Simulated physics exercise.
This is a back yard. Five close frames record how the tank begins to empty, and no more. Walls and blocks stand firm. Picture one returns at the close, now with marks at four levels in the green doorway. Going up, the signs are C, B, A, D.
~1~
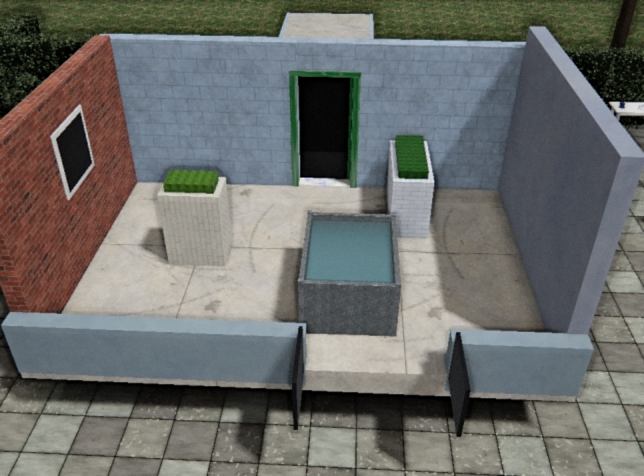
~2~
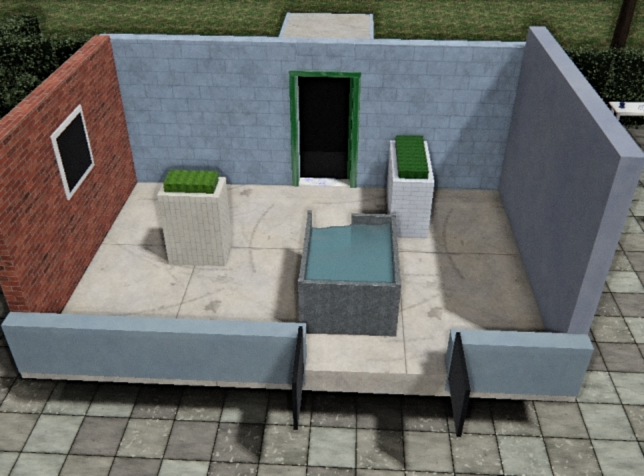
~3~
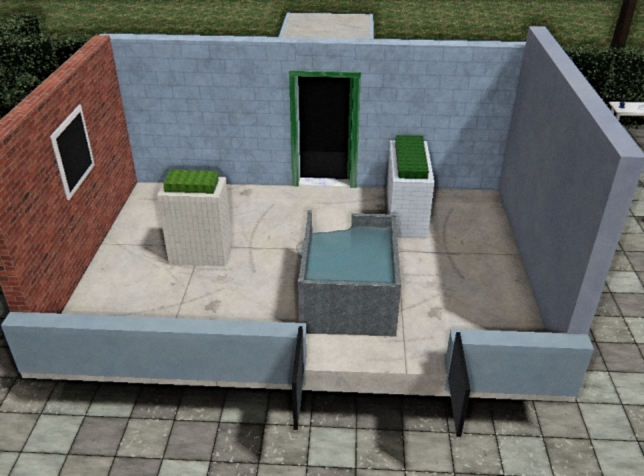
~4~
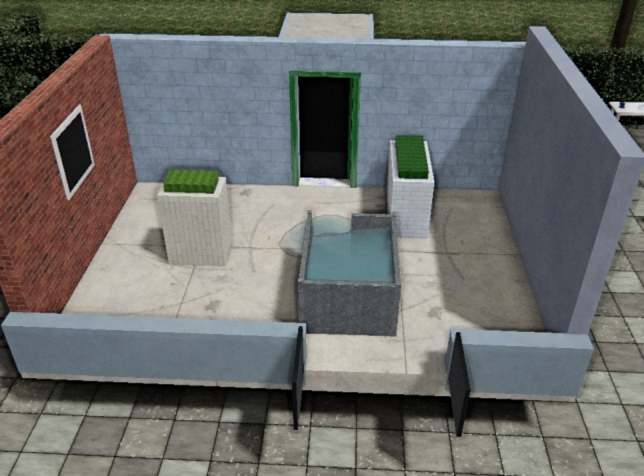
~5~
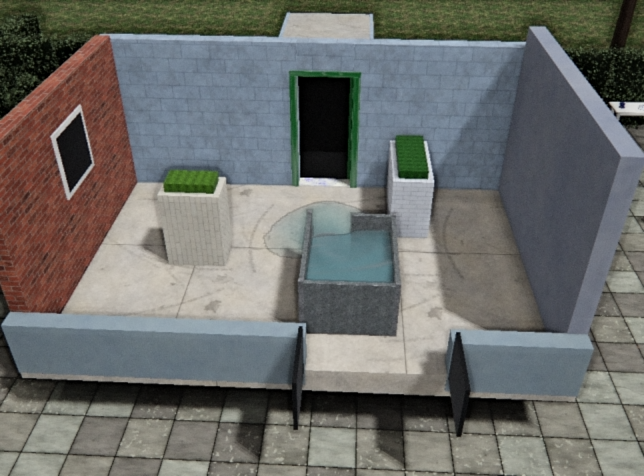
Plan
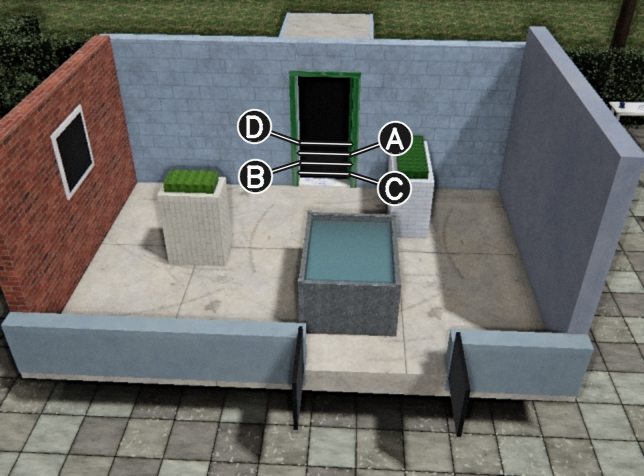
Water lies level in a grey stone tank at the centre of a paved back yard, seen from a fixed, high viewpoint, then its surface pulls unevenly away from the far rim as that side opens. Around it stand two pale planters topped with green, a red brick wall at left, blue-grey walls, a green doorway behind and an open dark gate in front. A thin, clear sheet emerges behind the tank and spreads over the paving towards the back left.
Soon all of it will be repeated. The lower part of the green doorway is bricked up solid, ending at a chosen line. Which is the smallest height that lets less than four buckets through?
Choose C.
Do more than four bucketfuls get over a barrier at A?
No, not at all.
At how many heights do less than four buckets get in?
All of the four.
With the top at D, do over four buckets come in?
No, that is safe.
On the marked copy, A at (325, 153); B at (325, 163); C at (324, 173); D at (325, 143); from the bottom up C, B, A, D.
For mark A, nothing gets over.
For mark B, nothing gets over.
For mark C, a splash gets over, under a bucket.
For mark D, nothing gets over.
